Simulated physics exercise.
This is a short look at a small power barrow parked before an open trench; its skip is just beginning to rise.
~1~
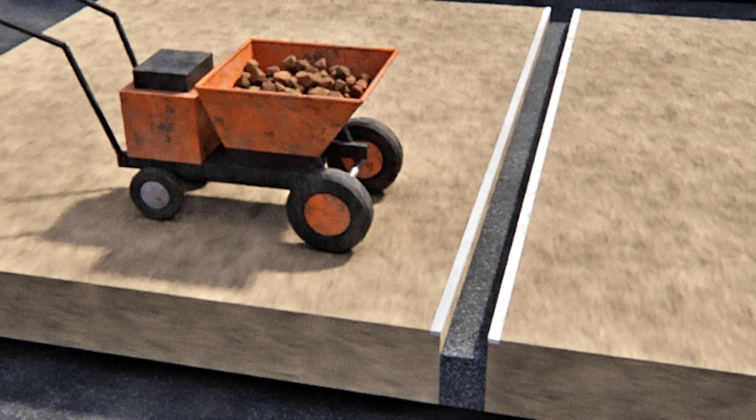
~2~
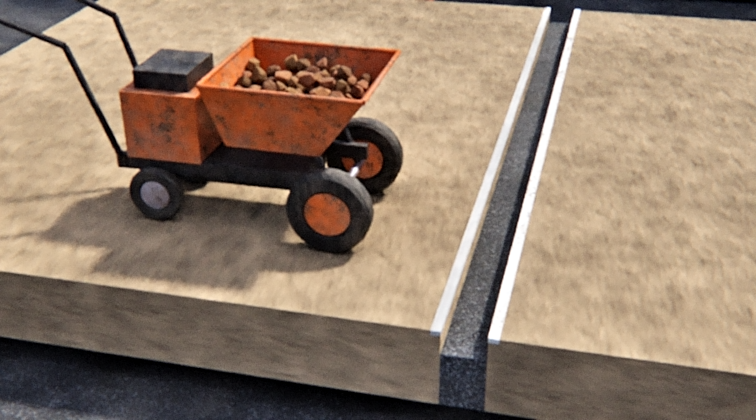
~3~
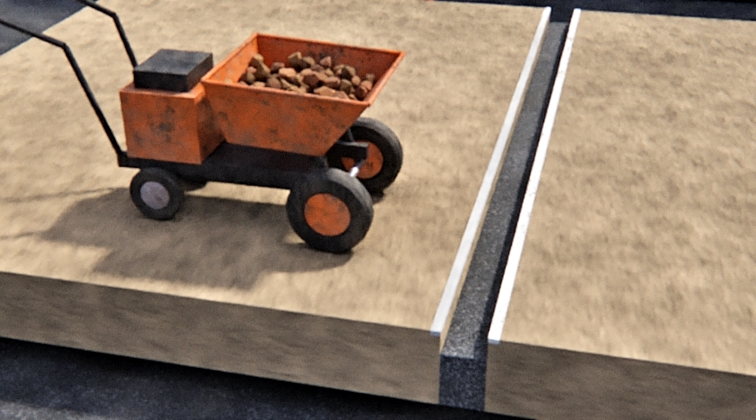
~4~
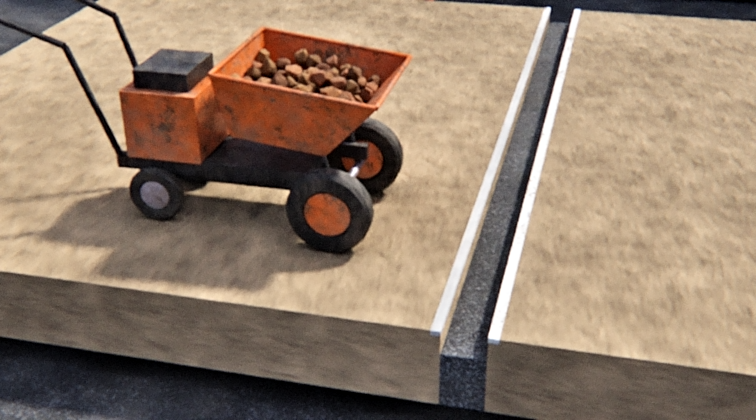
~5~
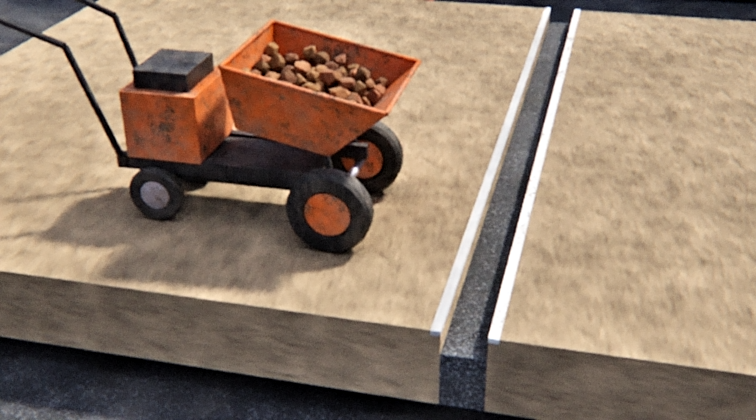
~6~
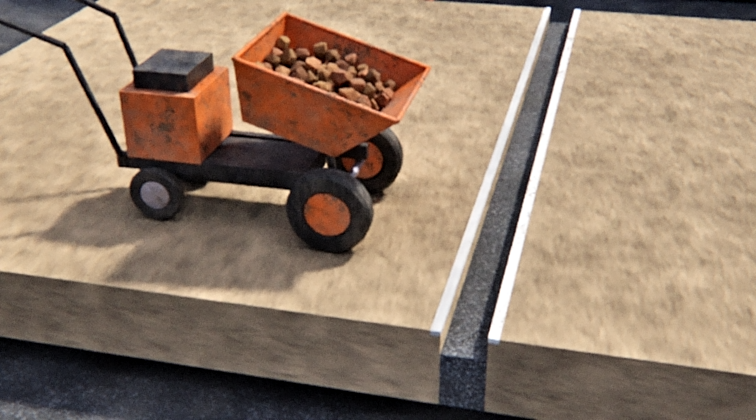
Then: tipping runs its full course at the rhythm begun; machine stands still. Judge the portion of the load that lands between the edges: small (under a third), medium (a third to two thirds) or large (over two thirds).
Medium.
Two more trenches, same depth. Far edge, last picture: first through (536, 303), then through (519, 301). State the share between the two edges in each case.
In order: 80 per cent, then 70 per cent.
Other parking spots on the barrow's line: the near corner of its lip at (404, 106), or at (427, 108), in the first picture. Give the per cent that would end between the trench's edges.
First spot: About 10 percent; second spot: About 0 percent.
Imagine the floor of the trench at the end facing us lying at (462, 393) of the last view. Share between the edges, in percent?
Something close to 80 per cent.
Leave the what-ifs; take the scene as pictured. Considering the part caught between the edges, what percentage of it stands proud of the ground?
Around 45 per cent.
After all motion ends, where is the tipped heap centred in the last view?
At about (497, 228), give or take.
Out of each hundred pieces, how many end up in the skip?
Roughly 15 per cent.
Just after the last frame, skip tipped steeply; every one in the skip.
A moment on, skip tipped right over; almost all in the skip; just a few short of the trench; about a tenth in or heaped over the trench; just a few falling.
Further on, skip tipped right over; roughly a quarter in the skip; just a few short of the trench; roughly half in or heaped over the trench; roughly a quarter beyond it.
When it is over, skip tipped right over; about a tenth in the skip; about a tenth short of the trench; roughly half in or heaped over the trench; roughly a quarter beyond it.
